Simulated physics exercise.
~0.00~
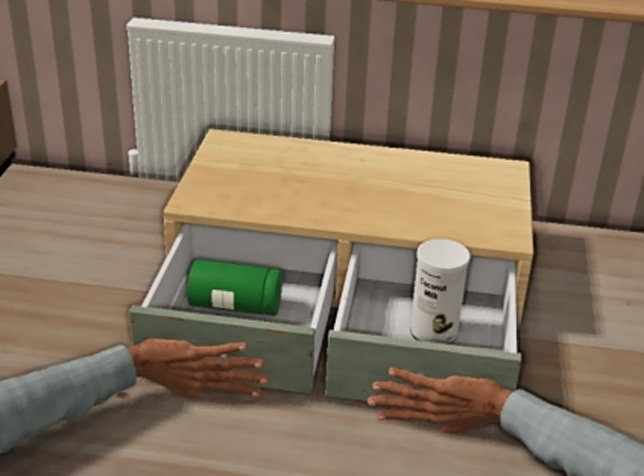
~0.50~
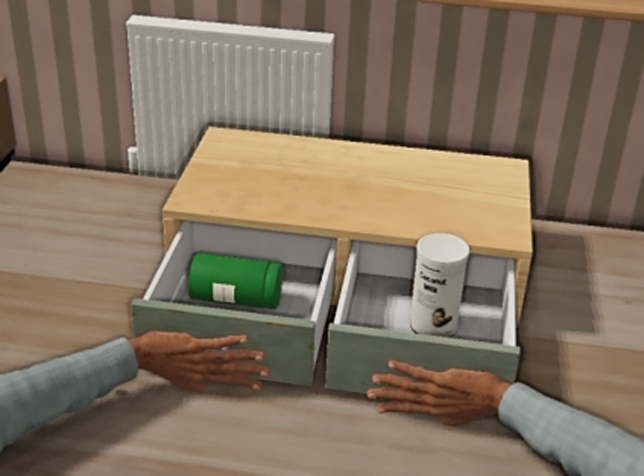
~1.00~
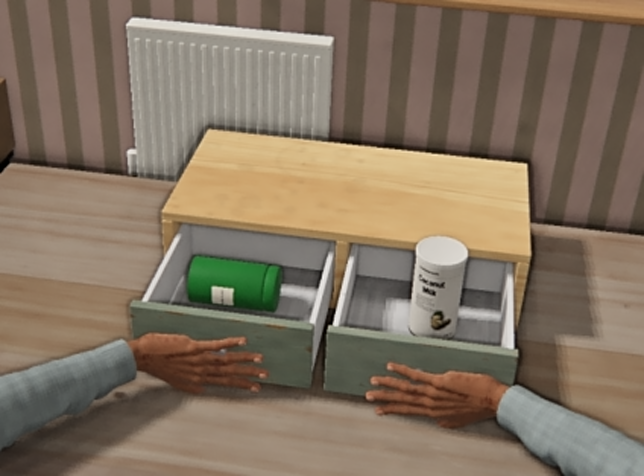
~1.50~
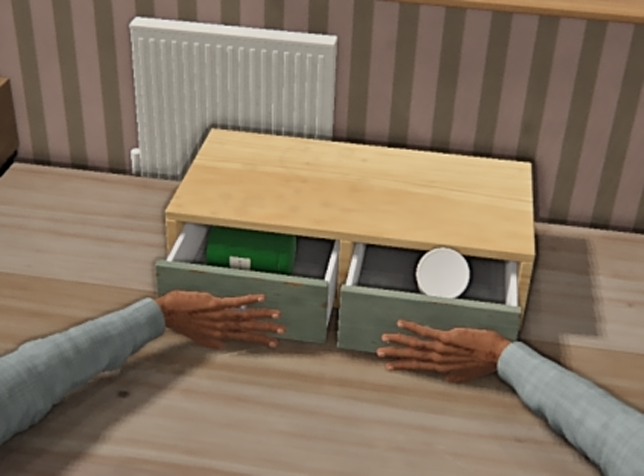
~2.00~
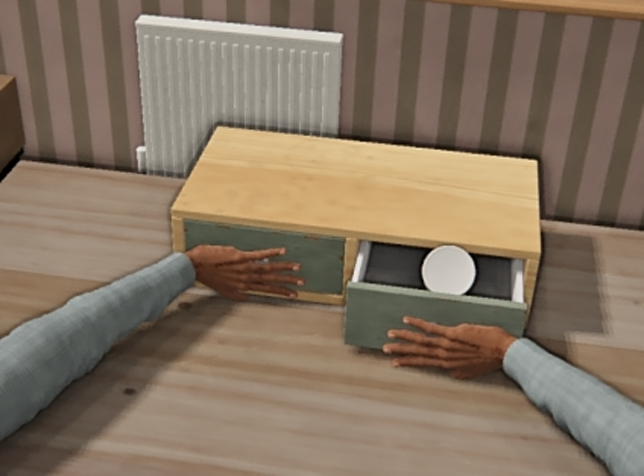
Two hands push the drawers in; the left shuts, the right stays ajar with its tin leaning.
